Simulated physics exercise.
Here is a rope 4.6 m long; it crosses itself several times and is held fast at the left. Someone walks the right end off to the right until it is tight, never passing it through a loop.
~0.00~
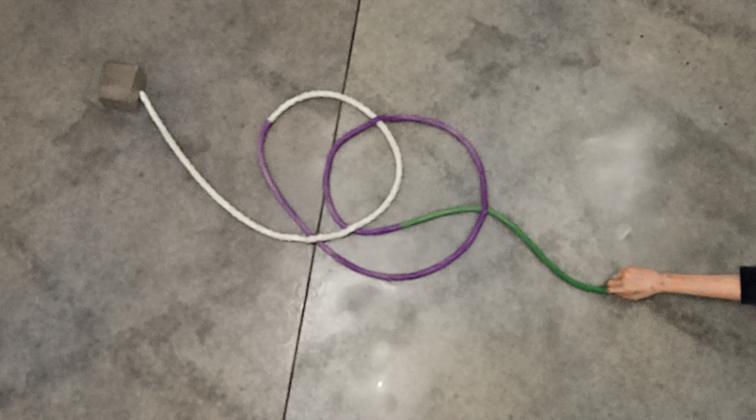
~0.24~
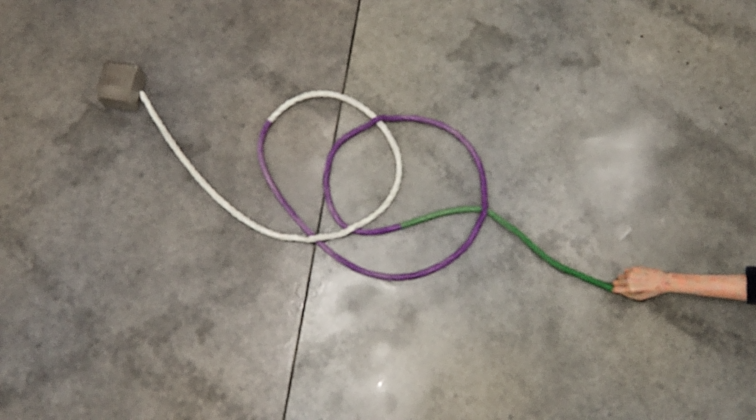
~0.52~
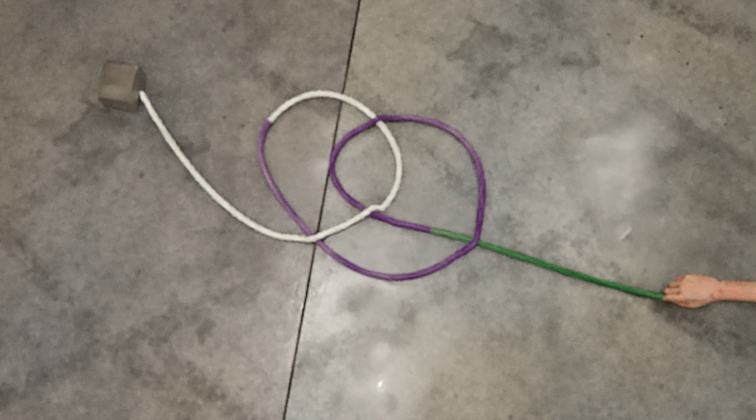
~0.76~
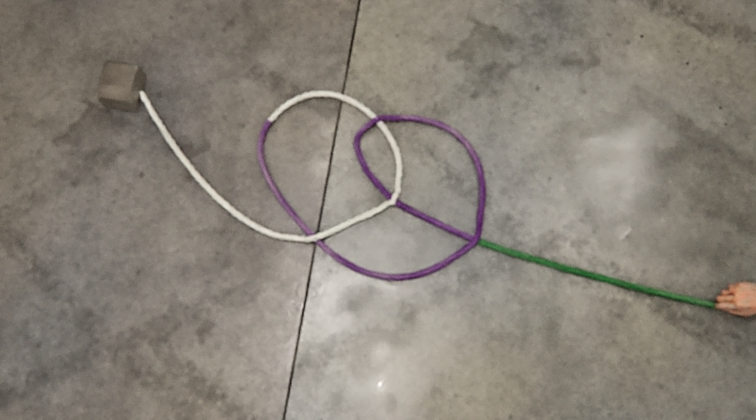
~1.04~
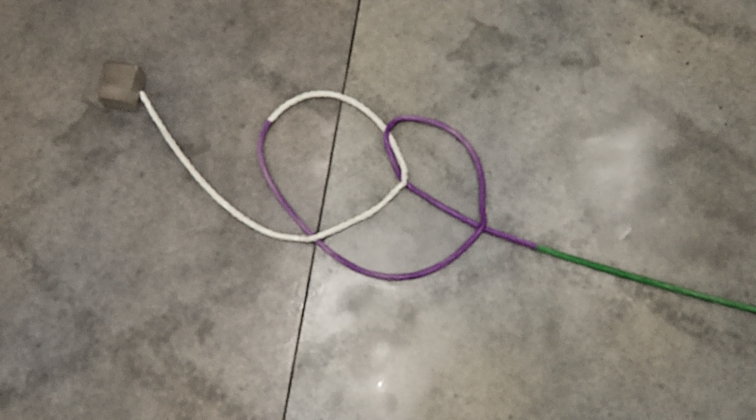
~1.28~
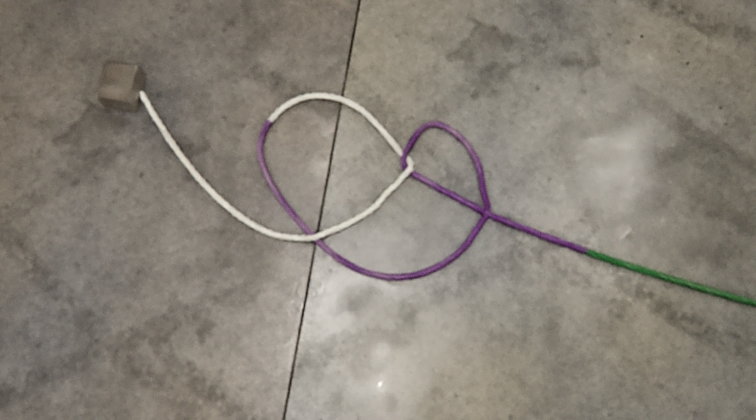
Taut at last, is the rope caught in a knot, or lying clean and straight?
The loops cinch shut.
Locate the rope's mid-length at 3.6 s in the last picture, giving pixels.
I'd put it somewhere around (522, 230).
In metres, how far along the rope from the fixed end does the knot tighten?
Position: Approx. 1.2 m along.
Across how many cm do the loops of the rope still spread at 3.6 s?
20 cm, roughly.
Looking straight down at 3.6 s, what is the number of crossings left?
I count 3 at that moment.
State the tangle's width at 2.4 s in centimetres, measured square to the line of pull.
Looks like about 38 cm to me.
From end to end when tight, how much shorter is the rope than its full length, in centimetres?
It comes to some 20 cm.
After 2.4 s, the ends are 2.8 m apart, loops still 37 cm across.
After 3.6 s, the ends are 3.5 m apart, loops still 19 cm across.
After 4.8 s, the ends are 4.2 m apart, loops still 18 cm across.
After 5.9 s, the ends are 4.4 m apart, loops still 8 cm across.
After 6.2 s, the ends are 4.4 m apart, loops still 8 cm across.
